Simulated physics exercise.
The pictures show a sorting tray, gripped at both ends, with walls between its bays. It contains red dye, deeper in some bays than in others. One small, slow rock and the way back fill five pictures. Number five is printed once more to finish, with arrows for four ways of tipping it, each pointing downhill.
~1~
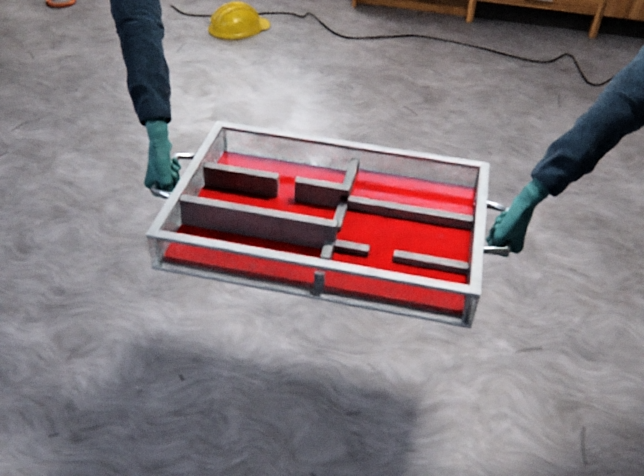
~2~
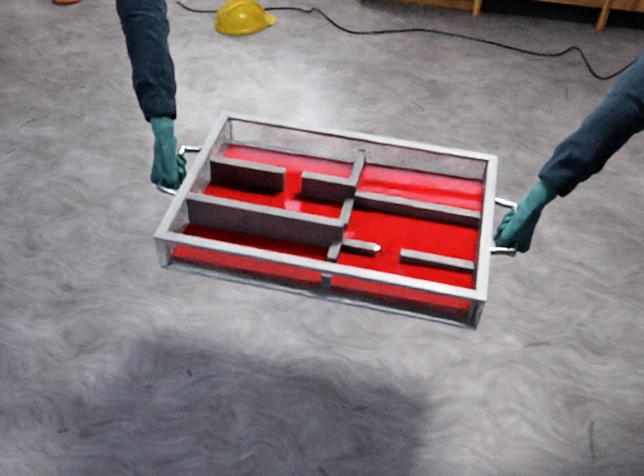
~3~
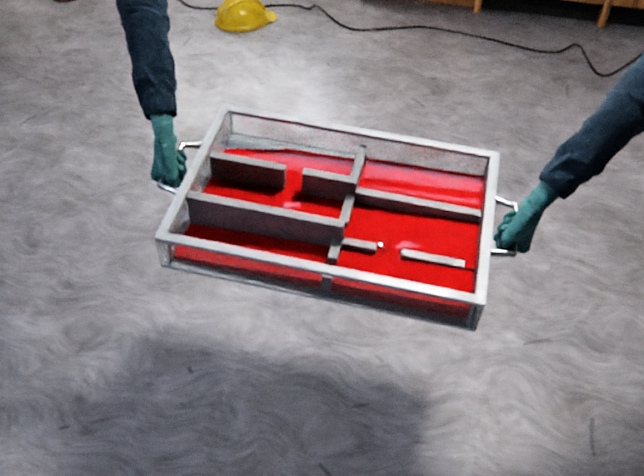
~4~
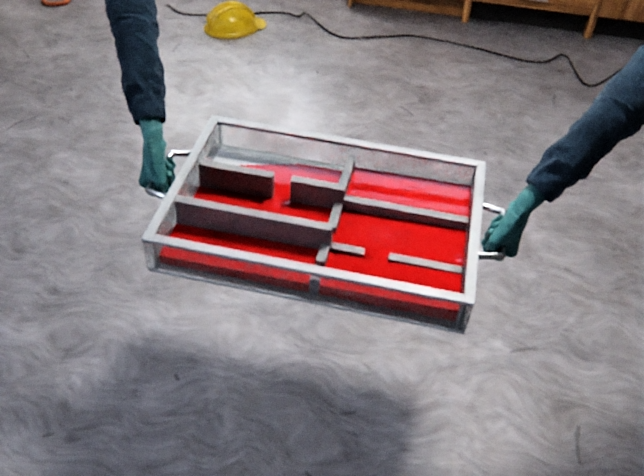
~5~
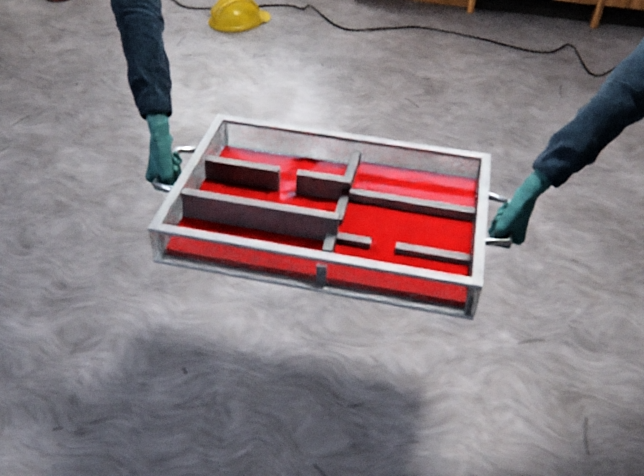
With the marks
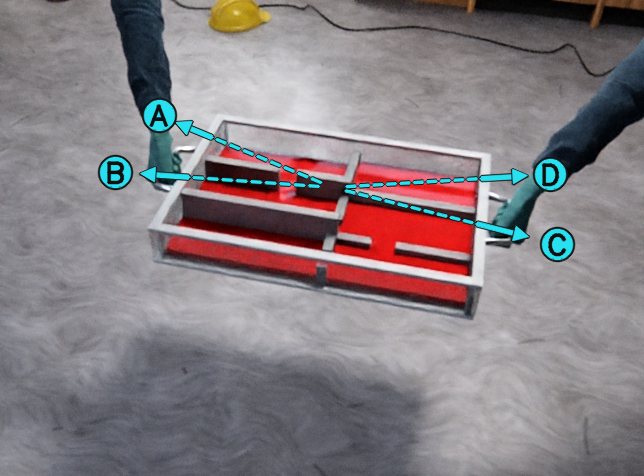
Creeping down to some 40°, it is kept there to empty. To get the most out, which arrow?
Take D.
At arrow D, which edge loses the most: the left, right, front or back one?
Over the right one.
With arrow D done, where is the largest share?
That is the back right bay.
On the marked copy, A ends at (180, 124); B ends at (145, 174); C ends at (523, 235); D ends at (522, 176).
If A is chosen, about 32 % stays in the tray, the largest part in the back left bay.
If B is chosen, about 37 % stays in the tray, the largest part in the centre left bay.
If C is chosen, about 31 % stays in the tray, the largest part in the front right bay.
If D is chosen, about 19 % stays in the tray, the largest part in the back right bay.
